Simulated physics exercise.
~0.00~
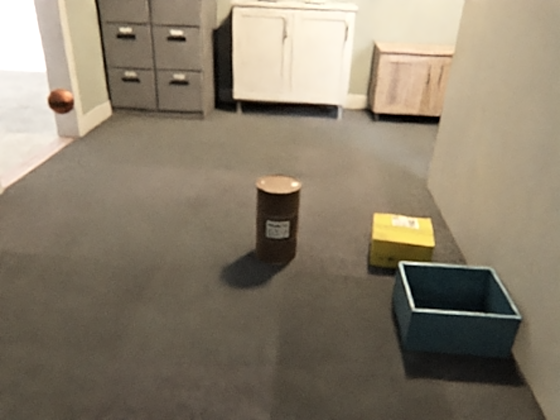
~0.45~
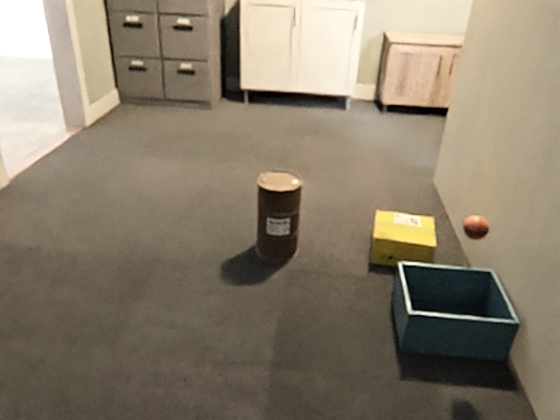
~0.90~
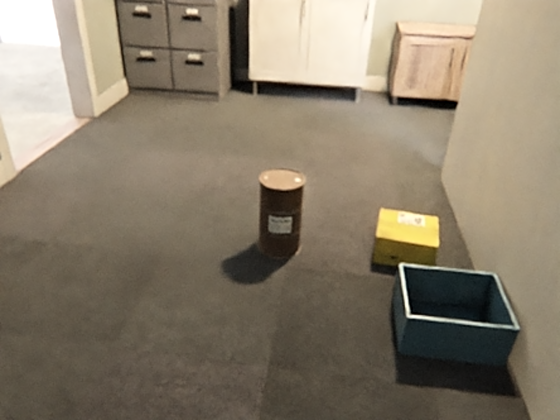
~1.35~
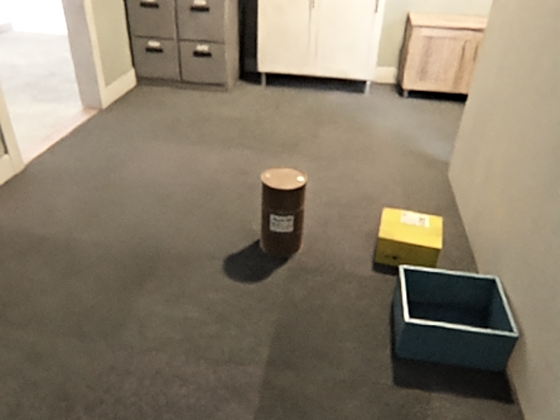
A teal open box sat near a brown canister and a yellow parcel on a dark floor as an orange ball flew in from the left, crossed to the right above the box, and dropped out of sight, ending up inside it.
